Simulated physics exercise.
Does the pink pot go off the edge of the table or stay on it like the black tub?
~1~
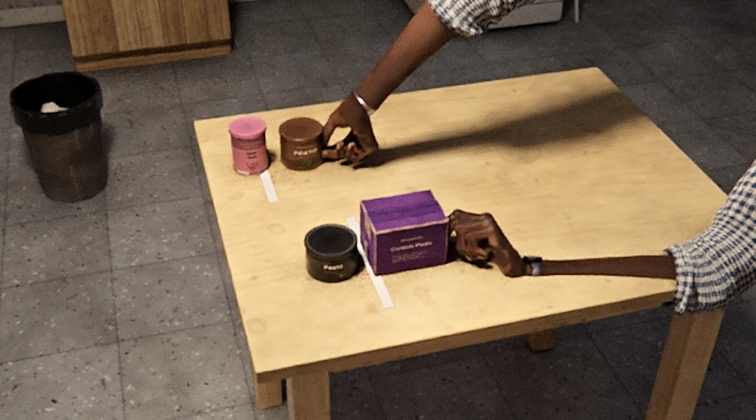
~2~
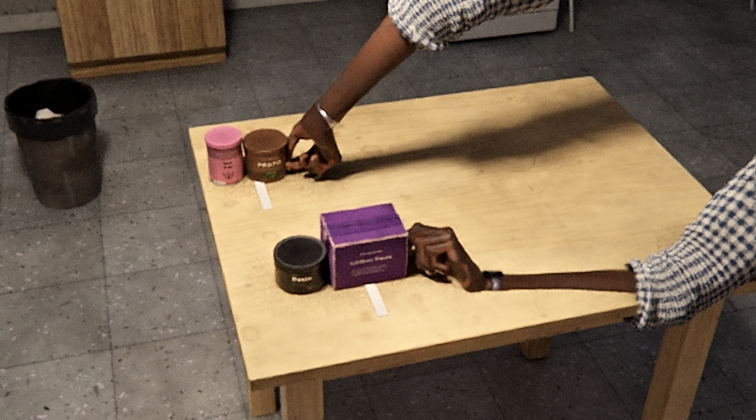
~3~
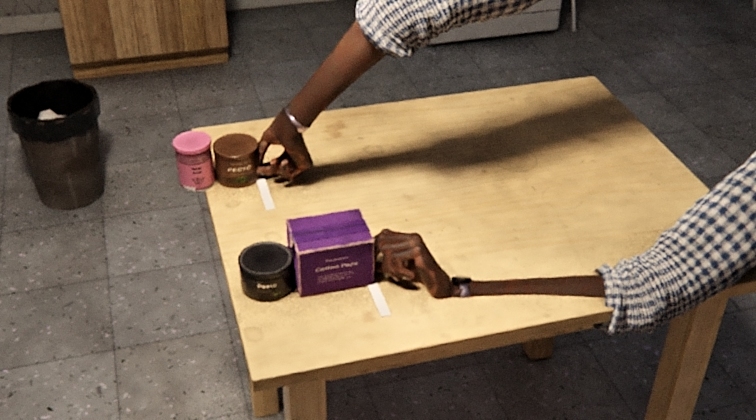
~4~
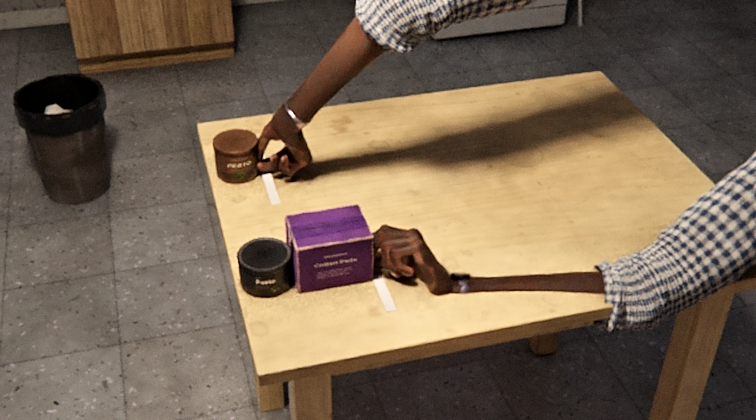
The pink pot goes off the left edge of the table, while the black tub stays on the tabletop.
